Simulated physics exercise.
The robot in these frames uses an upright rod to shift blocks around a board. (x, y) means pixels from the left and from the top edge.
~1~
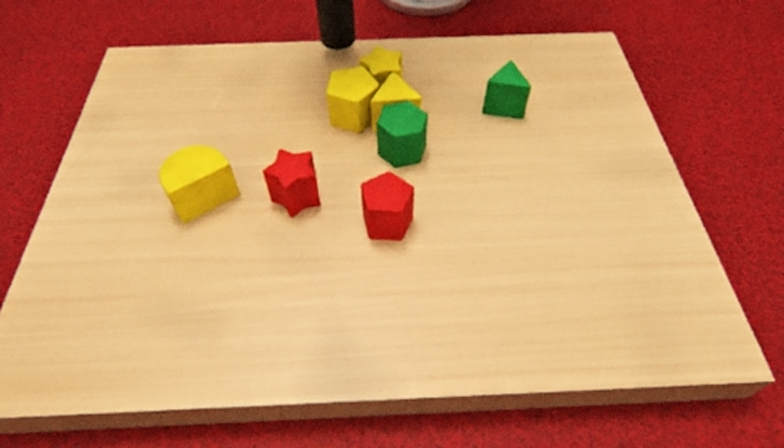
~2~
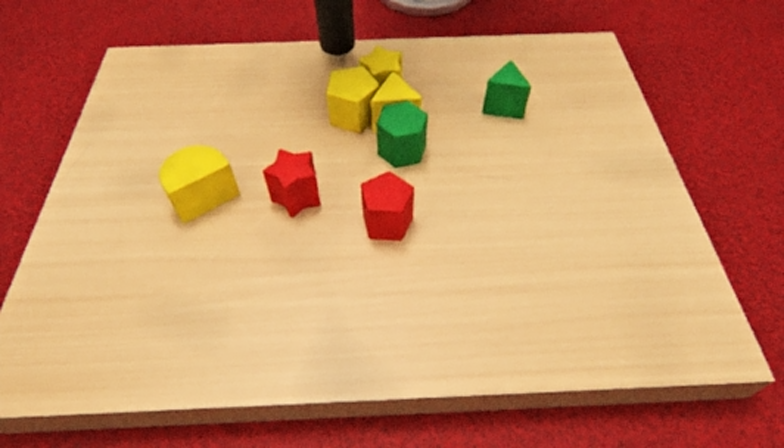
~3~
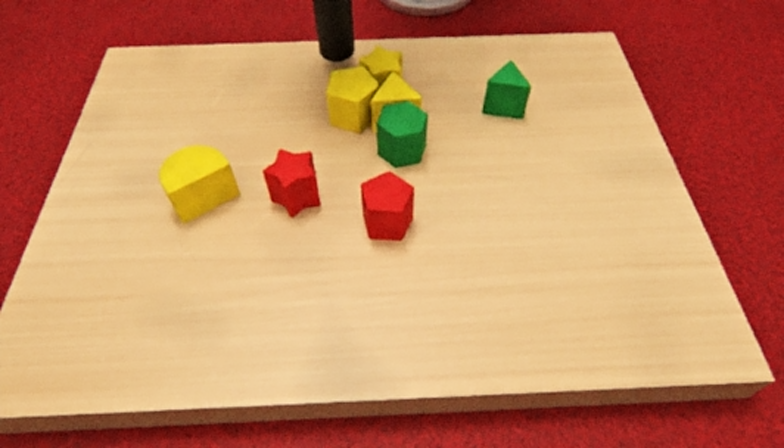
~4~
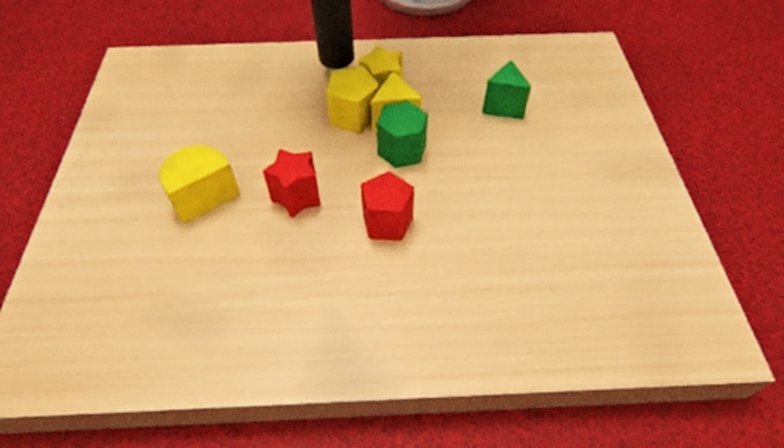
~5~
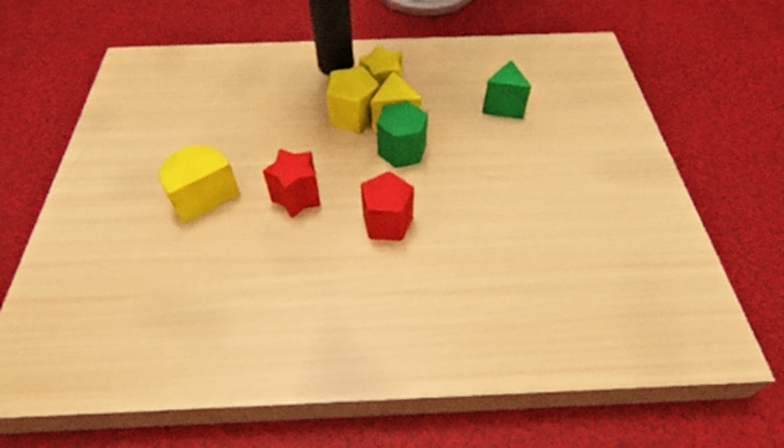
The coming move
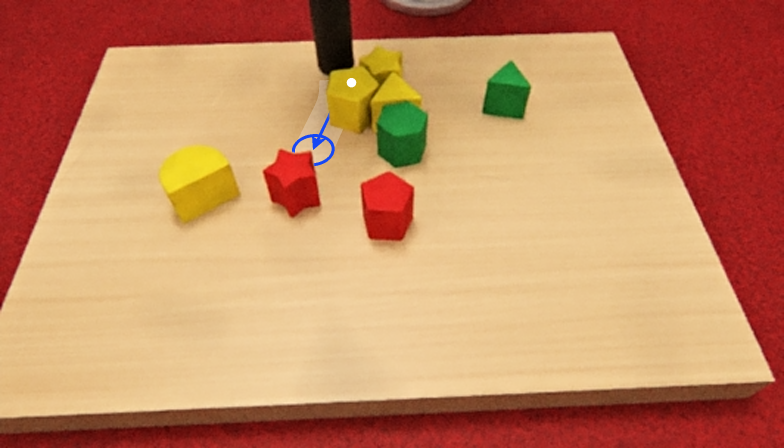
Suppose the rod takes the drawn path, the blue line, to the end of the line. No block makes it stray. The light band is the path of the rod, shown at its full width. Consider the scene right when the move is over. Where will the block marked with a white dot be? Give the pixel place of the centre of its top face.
I'd place it at (359, 115), taking the centre of its top.
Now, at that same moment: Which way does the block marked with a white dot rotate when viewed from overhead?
Viewed from the top, it goes anticlockwise.
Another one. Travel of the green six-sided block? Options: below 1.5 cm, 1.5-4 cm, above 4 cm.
Less than 1.5 cm.
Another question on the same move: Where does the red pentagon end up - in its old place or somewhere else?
That block stands still.
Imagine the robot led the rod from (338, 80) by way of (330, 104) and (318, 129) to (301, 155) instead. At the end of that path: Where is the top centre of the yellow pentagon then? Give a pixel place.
The spot you're after is about (355, 107) in the image.
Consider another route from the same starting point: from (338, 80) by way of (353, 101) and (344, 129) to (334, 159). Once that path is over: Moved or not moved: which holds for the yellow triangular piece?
Its place changes.
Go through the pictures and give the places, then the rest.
In the first picture, rod's lower end (338, 39); yellow pentagon (351, 83); yellow star block (382, 59); red pentagon (387, 192); yellow triangular piece (395, 89); green six-sided block (402, 118).
In the second picture, rod (338, 45); blocks still.
In the third picture, rod (337, 51); blocks still.
In the fourth picture, rod (337, 58); blocks still.
In the fifth picture, rod (336, 65); yellow pentagon (351, 83); yellow star block (382, 59); red pentagon (387, 192); yellow triangular piece (395, 89); green six-sided block (402, 118).
Drawn move, from (338, 80) via (330, 113), ending at (313, 150); the dot is on the yellow pentagon.
What follows on the original path. One third of the way, rod (333, 89); yellow pentagon (356, 93), turned 20° anticlockwise; yellow triangular piece (399, 91).
Two thirds of the way, rod (322, 112); yellow pentagon (358, 110), turned 60° anticlockwise; yellow triangular piece (401, 91), turned 20° anticlockwise; green six-sided block (409, 121).
At the end, rod (311, 135); yellow pentagon (359, 115), turned 75° anticlockwise; yellow star block still; red pentagon still; yellow triangular piece (401, 91), turned 20° anticlockwise; green six-sided block (411, 122).
